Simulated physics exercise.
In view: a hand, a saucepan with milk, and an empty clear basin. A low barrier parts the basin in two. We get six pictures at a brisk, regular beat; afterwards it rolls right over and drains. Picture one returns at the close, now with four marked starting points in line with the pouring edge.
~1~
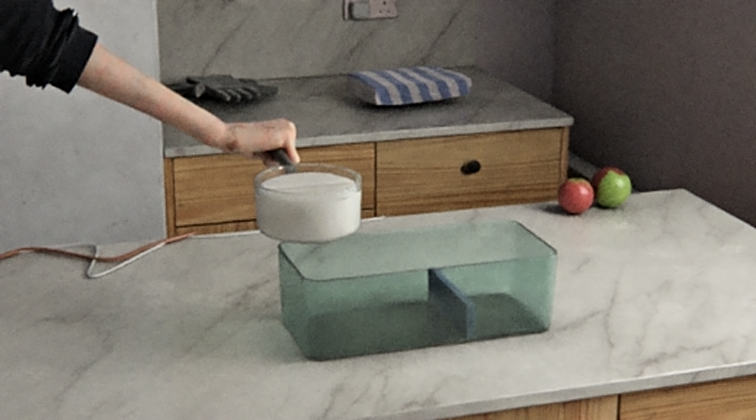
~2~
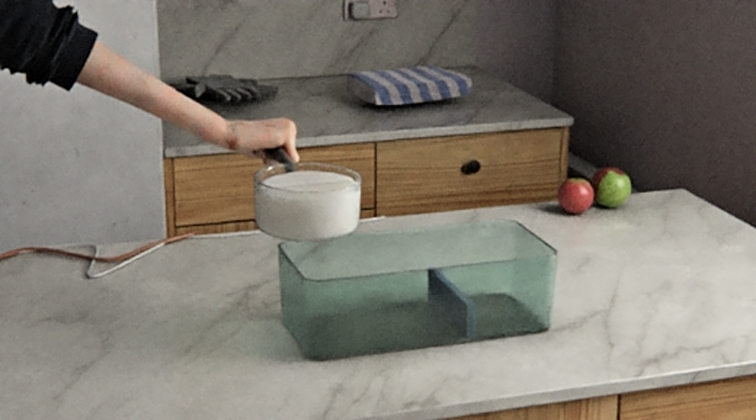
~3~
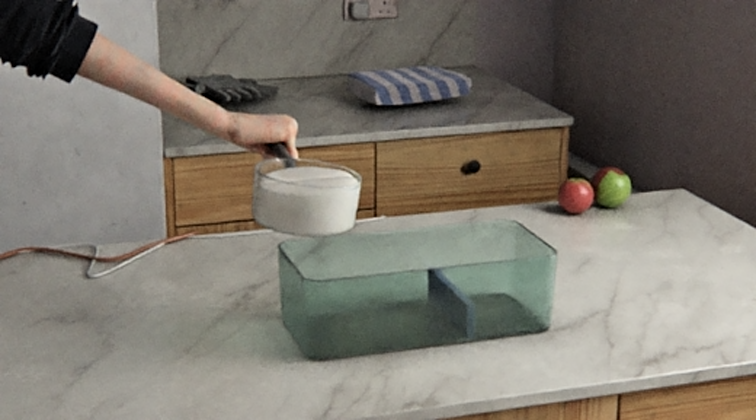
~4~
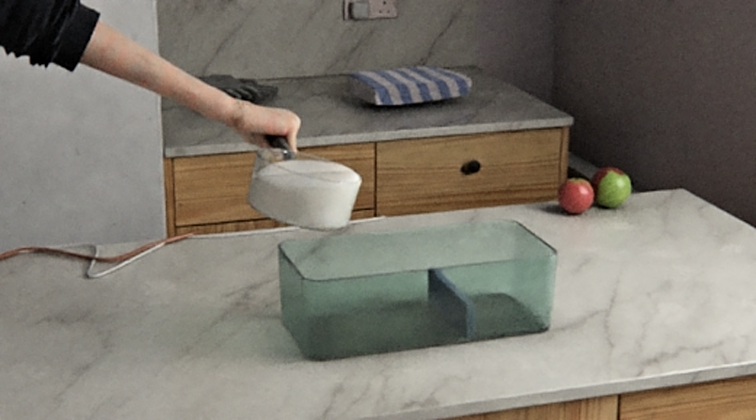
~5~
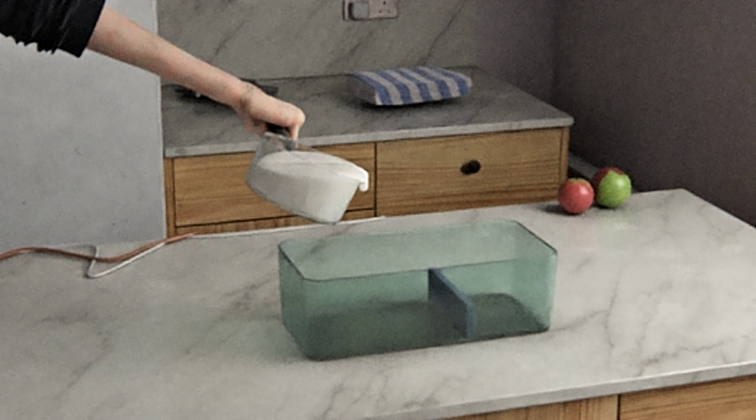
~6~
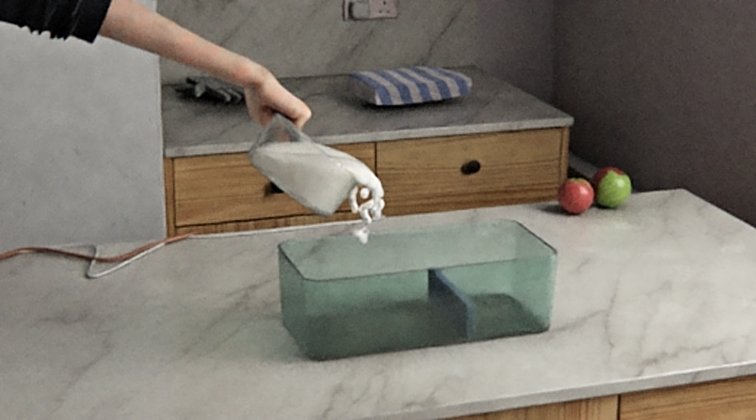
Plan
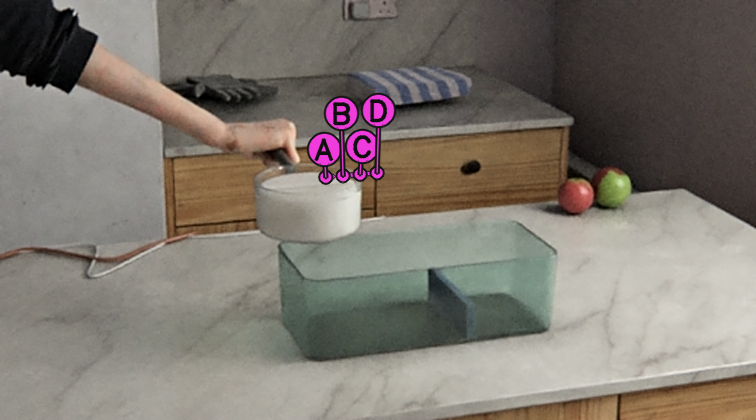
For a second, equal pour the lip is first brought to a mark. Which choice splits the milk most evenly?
The answer is spot D.
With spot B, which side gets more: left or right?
More ends on the left.
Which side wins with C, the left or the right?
More ends on the left.
In magenta, A at (325, 177); B at (343, 175); C at (360, 174); D at (377, 172).
With A, about 94 % ends left of the wall and 5 % right of it.
With B, about 92 % ends left of the wall and 4 % right of it; 4 % is lost outside.
With C, about 81 % ends left of the wall and 17 % right of it.
With D, about 46 % ends left of the wall and 52 % right of it.
